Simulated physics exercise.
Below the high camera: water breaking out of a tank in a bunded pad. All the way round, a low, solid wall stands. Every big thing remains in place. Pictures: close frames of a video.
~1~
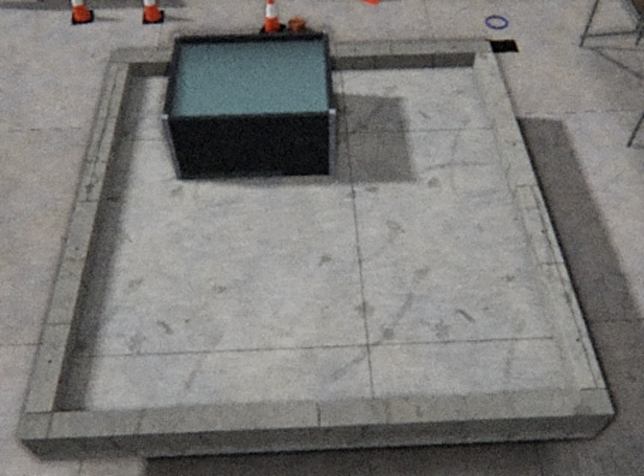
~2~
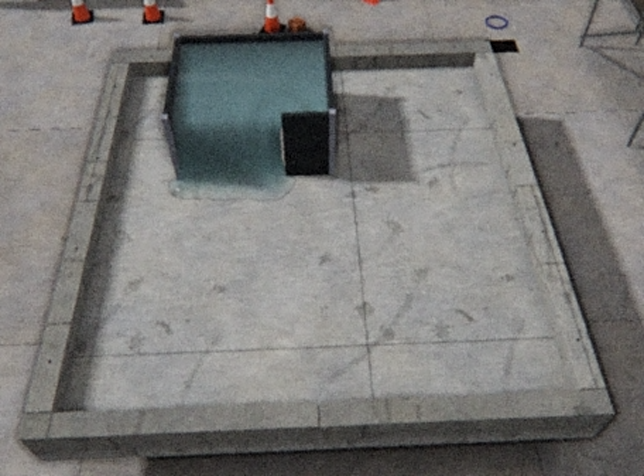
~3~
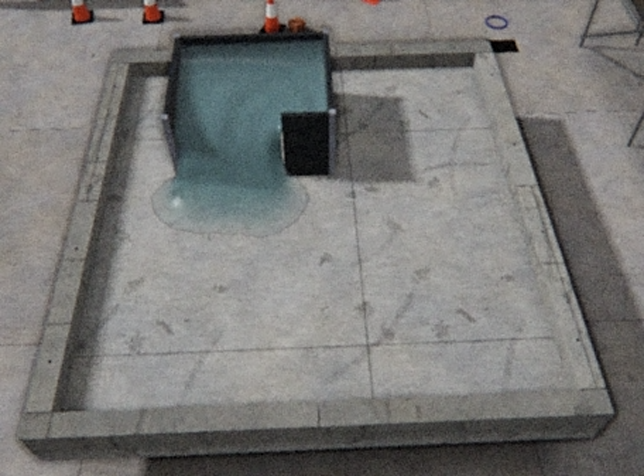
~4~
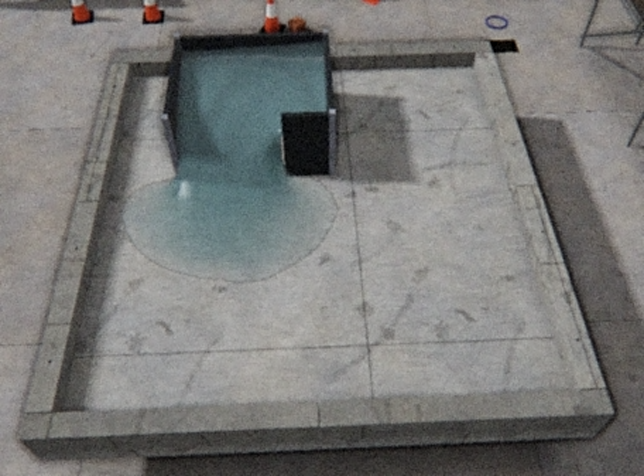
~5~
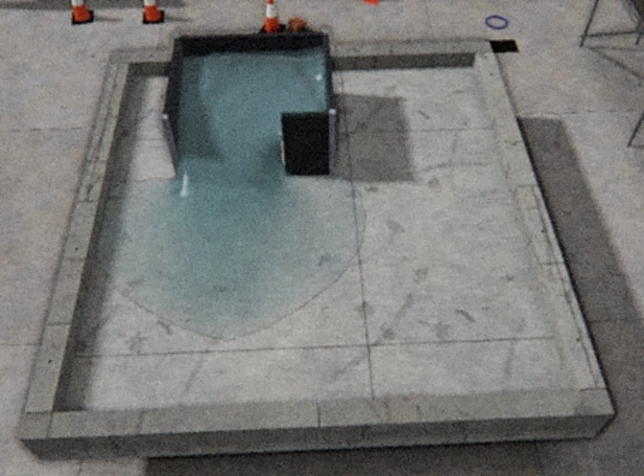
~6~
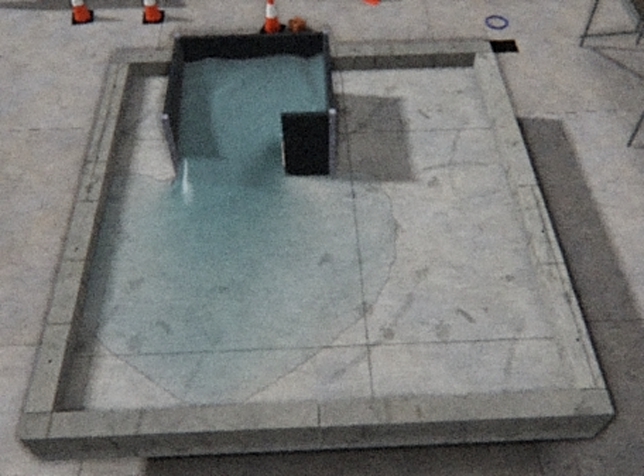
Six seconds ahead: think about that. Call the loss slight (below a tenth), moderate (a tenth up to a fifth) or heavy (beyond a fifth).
Moderate.
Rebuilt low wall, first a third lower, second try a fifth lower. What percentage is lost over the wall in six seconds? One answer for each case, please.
Well, you'd get 26 per cent in the first case and 18 per cent in the second.
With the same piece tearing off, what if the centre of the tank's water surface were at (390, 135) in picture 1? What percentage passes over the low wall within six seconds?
Share found: Around 16 %.
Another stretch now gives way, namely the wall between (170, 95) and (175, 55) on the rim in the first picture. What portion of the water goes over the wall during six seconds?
About 24 %.
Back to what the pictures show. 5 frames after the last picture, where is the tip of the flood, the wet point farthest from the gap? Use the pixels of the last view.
The front should reach about (479, 403).
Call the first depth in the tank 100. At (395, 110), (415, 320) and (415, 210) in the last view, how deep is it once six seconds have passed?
The three come to near 4, 14 and 10 per cent respectively.
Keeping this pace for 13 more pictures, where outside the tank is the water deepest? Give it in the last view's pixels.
Check close to (63, 421).
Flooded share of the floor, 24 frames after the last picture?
Close to 75 in a hundred, I think.
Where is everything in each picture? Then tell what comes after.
In the first frame, the water tank at (251, 79) is whole and still.
In the second frame, water pours out at (231, 154) and has run to (174, 183).
In the third frame, the front is at (281, 223), out from the gap at (231, 158).
In the fourth frame, water pours out at (232, 160) and has run to (265, 271).
In the fifth frame, water pours out at (232, 160) and has run to (246, 327).
In the sixth frame, water pours out at (232, 160) and has run to (198, 396).
A moment on, water covers 40 % of the floor; the low wall has let 0 % over.
Next, water covers 45 % of the floor; the low wall has let 1 % over.
Then, water covers 45 % of the floor; the low wall has let 10 % over.
Later, water covers 65 % of the floor; the low wall has let 13 % over.
In the end, water covers 80 % of the floor; the low wall has let 13 % over.
